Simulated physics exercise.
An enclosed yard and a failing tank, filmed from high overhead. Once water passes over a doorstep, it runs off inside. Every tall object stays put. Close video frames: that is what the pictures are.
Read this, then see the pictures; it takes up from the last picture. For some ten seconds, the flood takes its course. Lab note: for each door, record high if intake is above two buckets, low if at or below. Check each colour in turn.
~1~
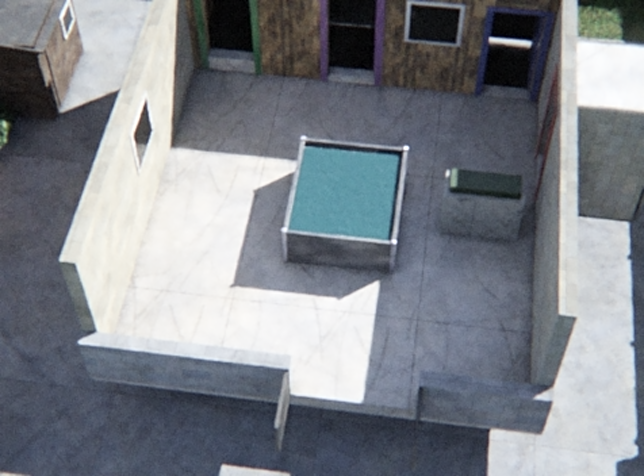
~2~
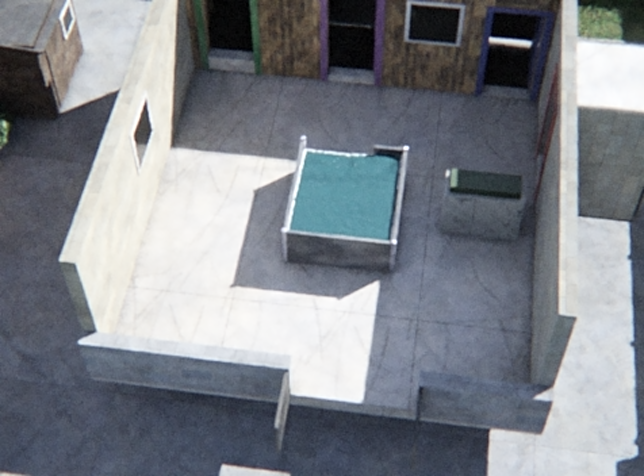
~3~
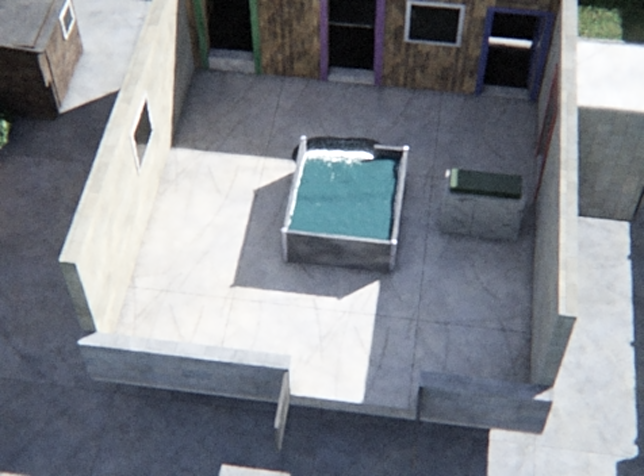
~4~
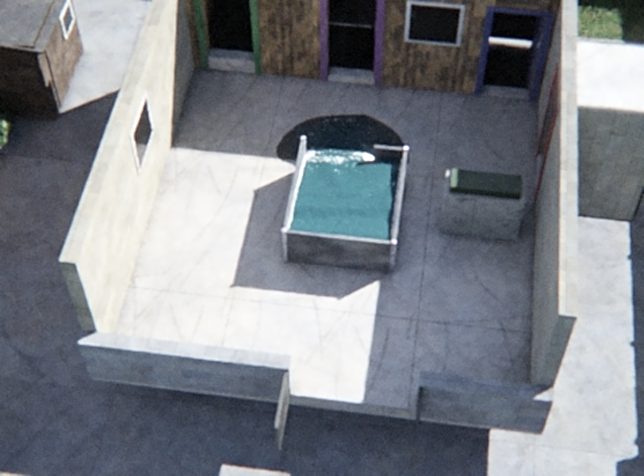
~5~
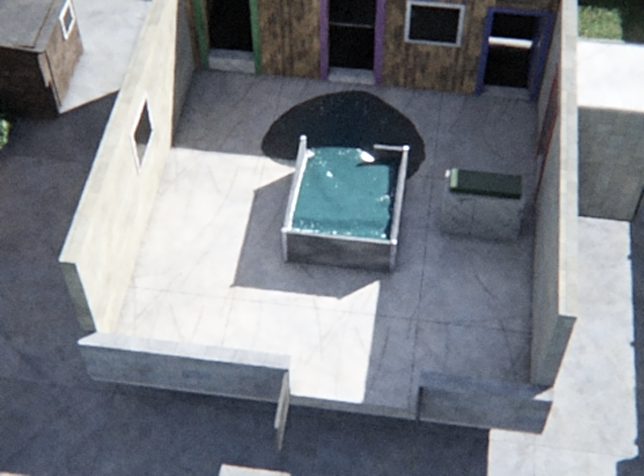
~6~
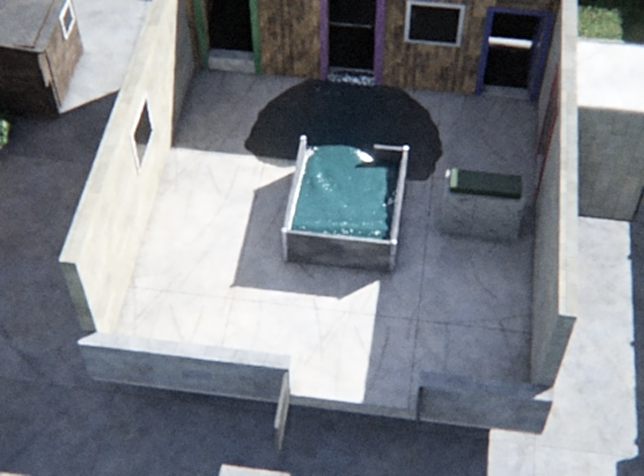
Purple door: High; red door: Low; blue door: High; green door: Low.
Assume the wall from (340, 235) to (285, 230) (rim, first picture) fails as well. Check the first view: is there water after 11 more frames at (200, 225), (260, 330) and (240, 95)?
In turn: Untouched, then inundated, then untouched.
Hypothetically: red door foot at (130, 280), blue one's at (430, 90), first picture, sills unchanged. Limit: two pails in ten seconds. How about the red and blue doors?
After that, the red door stays within the limit and the blue door tops the limit.
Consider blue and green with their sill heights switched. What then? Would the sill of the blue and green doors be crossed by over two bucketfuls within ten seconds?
Blue door: Below the mark; green door: Above the mark.
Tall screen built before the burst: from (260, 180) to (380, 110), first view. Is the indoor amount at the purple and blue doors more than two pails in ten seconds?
The purple door remains below, and the blue door ends up above.
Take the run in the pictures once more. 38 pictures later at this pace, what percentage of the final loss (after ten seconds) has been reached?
I get 80 percent.
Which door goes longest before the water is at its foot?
My answer: The red-painted one.
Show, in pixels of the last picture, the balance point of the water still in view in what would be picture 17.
Around pixel (338, 157).
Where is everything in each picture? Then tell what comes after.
The water tank at (347, 192) is whole and still, in the first frame.
The front is at a hidden place, out from the gap on the water tank's far side, in the second frame.
The front is at (373, 144), out from the gap on the water tank's far side, in the third frame.
The front is at (367, 119), out from the gap on the water tank's far side, in the fourth frame.
The front is at (364, 95), out from the gap on the water tank's far side, in the fifth frame.
The front is at (342, 72), out from the gap on the water tank's far side, in the sixth frame.
A moment on, water covers 20 % of the floor; the purple door far over two buckets in, the red door not reached, the blue door not reached, the green door wet at the sill, nothing in.
Next, water covers 25 % of the floor; the purple door far over two buckets in, the red door not reached, the blue door wet at the sill, nothing in, the green door wet at the sill, nothing in.
Then, water covers 40 % of the floor; the purple door far over two buckets in, the red door wet at the sill, nothing in, the blue door under two buckets in, the green door wet at the sill, nothing in.
Later, water covers 75 % of the floor; the purple door far over two buckets in, the red door wet at the sill, nothing in, the blue door over two buckets in, the green door wet at the sill, nothing in.
In the end, water covers 95 % of the floor; the purple door far over two buckets in, the red door wet at the sill, nothing in, the blue door over two buckets in, the green door wet at the sill, nothing in.
